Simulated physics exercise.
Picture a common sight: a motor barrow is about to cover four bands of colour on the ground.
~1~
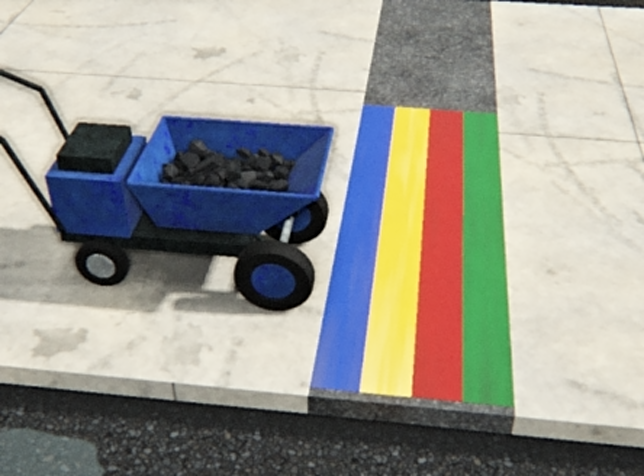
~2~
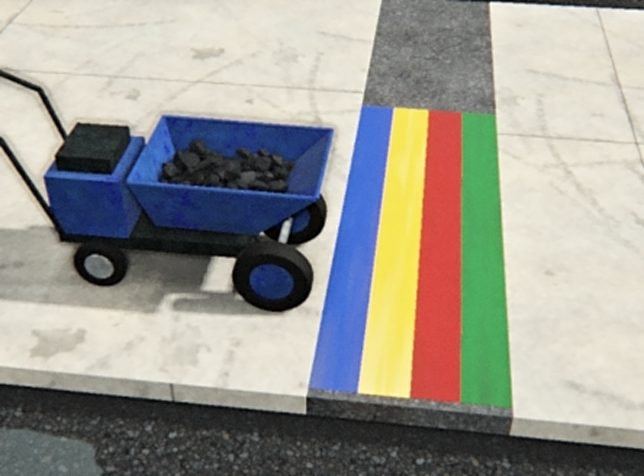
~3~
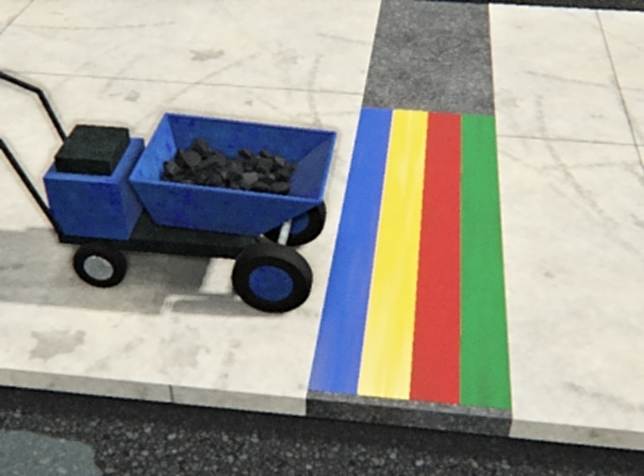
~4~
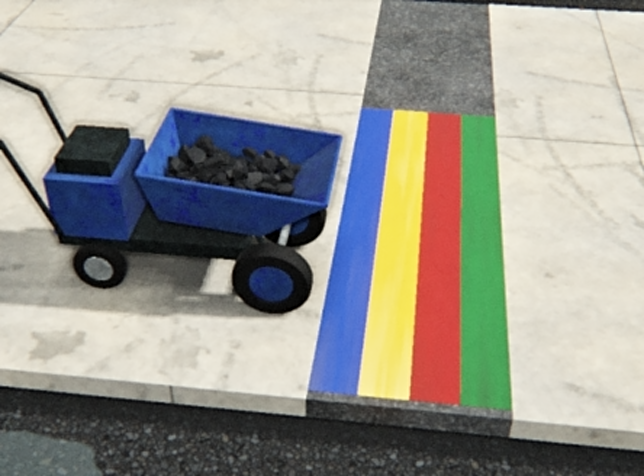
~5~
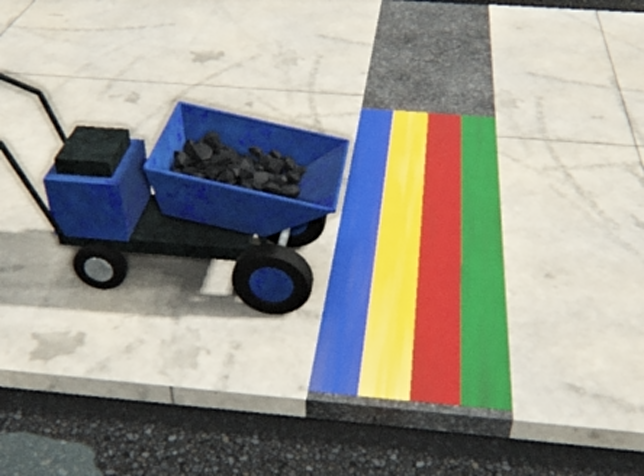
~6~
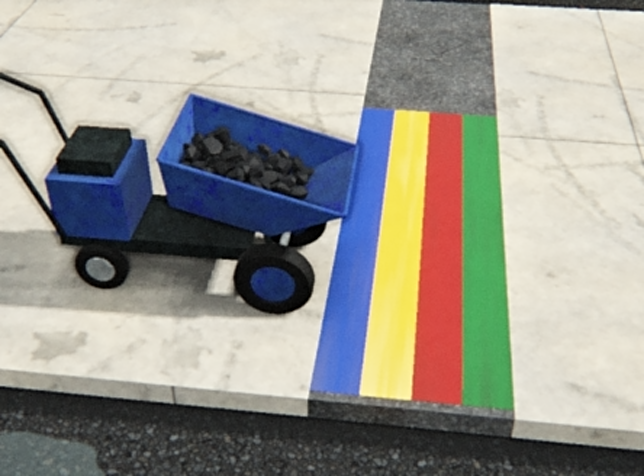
A blue motor barrow tilts its skip of black lumps forward beside four coloured stripes.
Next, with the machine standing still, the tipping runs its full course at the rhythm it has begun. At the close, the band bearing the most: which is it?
It is the red band.
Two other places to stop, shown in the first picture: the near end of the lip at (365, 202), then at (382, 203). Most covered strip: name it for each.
I would say green the first time, then green the next.
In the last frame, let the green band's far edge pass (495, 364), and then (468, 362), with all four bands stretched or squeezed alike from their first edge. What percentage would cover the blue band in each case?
About 0 % and 0 %.
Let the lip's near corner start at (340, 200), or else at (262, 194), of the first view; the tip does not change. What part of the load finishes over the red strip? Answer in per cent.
You'd see around 40 per cent the first time and around 20 per cent the second.
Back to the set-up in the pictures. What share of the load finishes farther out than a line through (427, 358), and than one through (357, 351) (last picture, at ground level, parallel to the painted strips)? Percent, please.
Around 50 percent for the first and 80 percent for the second.
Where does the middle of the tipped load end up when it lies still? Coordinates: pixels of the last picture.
Around (440, 283).
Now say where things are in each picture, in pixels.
Lip of the skip (316, 198), level; top of the load (220, 175), lumps of coal; blue strip (342, 342); yellow strip (390, 347); red strip (438, 351); green strip (487, 356), in the first picture.
Lip of the skip (316, 199), level; top of the load (219, 175), in the second picture.
Lip of the skip (319, 203), tipped barely; top of the load (206, 175), in the third picture.
Lip of the skip (326, 206), tipped a little; top of the load (211, 172), in the fourth picture.
Lip of the skip (334, 211), tipped a little; top of the load (203, 166), in the fifth picture.
Lip of the skip (344, 217), tipped clearly; top of the load (213, 161); blue strip (342, 345); yellow strip (390, 350); red strip (438, 354); green strip (487, 359), in the sixth picture.
Just after the last frame, skip tipped steeply; every one in the skip.
A moment on, skip tipped right over; roughly two thirds in the skip; roughly a quarter over the yellow strip; roughly a quarter over the red strip; just a few over the green strip.
Further on, skip tipped right over; roughly a quarter in the skip; roughly a quarter over the yellow strip; roughly a third over the red strip; roughly a quarter over the green strip; about a tenth off the paint.
When it is over, skip tipped right over; roughly a quarter in the skip; not one over the blue strip; roughly a quarter over the yellow strip; roughly a third over the red strip; roughly a quarter over the green strip; about a tenth off the paint.
